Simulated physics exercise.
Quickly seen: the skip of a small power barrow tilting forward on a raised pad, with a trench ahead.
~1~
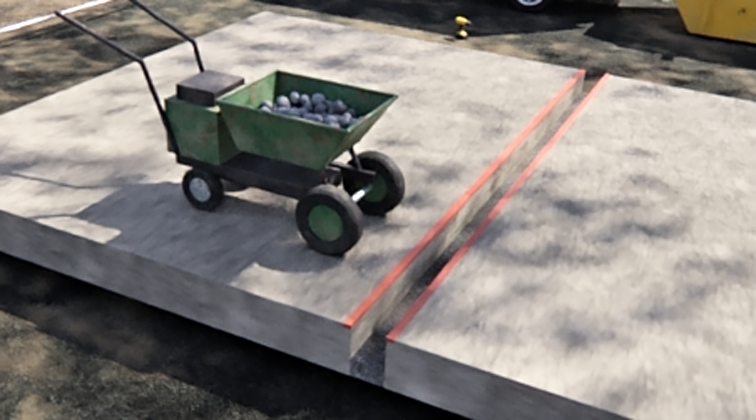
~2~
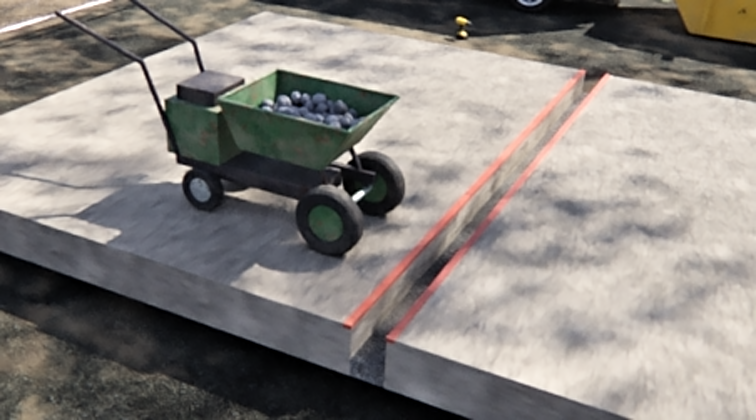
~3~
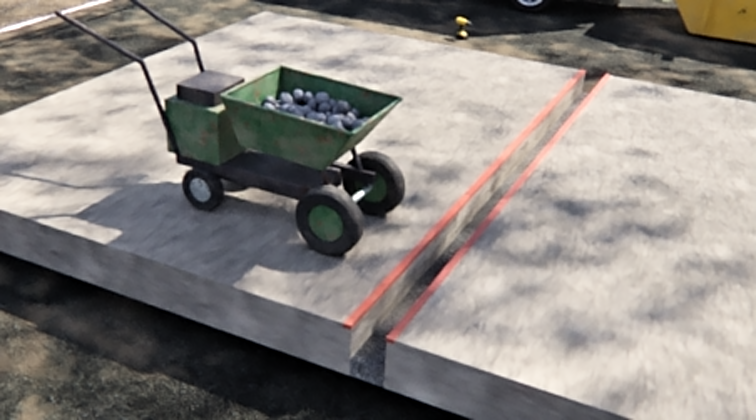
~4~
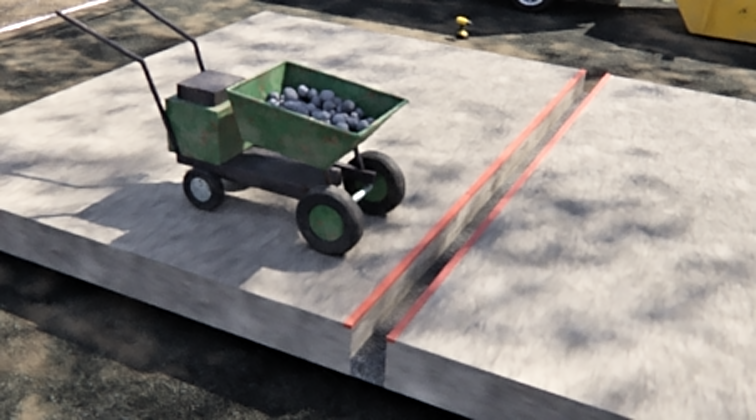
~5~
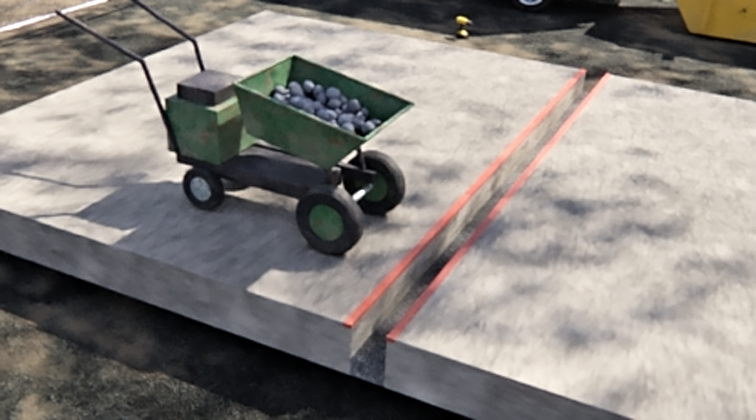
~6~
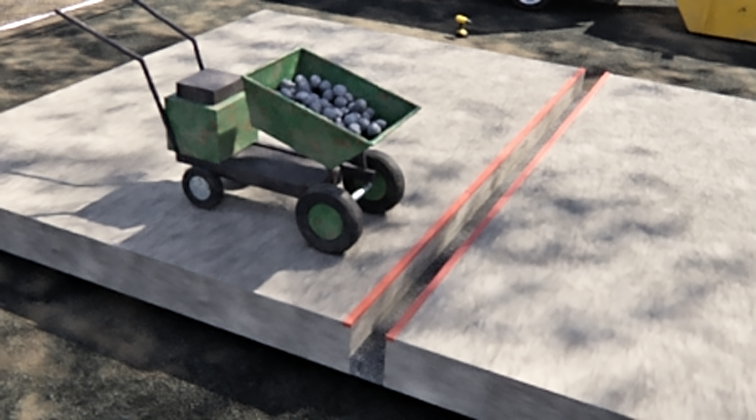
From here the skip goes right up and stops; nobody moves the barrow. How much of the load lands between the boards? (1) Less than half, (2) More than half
(1) Less than half.
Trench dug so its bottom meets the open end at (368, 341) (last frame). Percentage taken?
The share comes to around 20 percent.
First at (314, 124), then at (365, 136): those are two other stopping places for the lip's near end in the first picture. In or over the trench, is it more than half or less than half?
At the earlier place the greater portion ends between the edges, at the later place the lesser portion.
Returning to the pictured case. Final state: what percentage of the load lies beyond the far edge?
It works out to close to 80 per cent.
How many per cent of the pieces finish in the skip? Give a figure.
0 %, about.
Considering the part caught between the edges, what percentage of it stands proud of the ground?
Estimate: Near 0 per cent.
Soon after the last picture, skip tipped steeply; all in the skip.
A little later, skip tipped right over; most in the skip; a small part beyond it; a stray few falling.
Later still, skip tipped right over; a small part in the skip; a small part in or heaped over the trench; most beyond it.
By the end, skip tipped right over; about a quarter in or heaped over the trench; most beyond it.
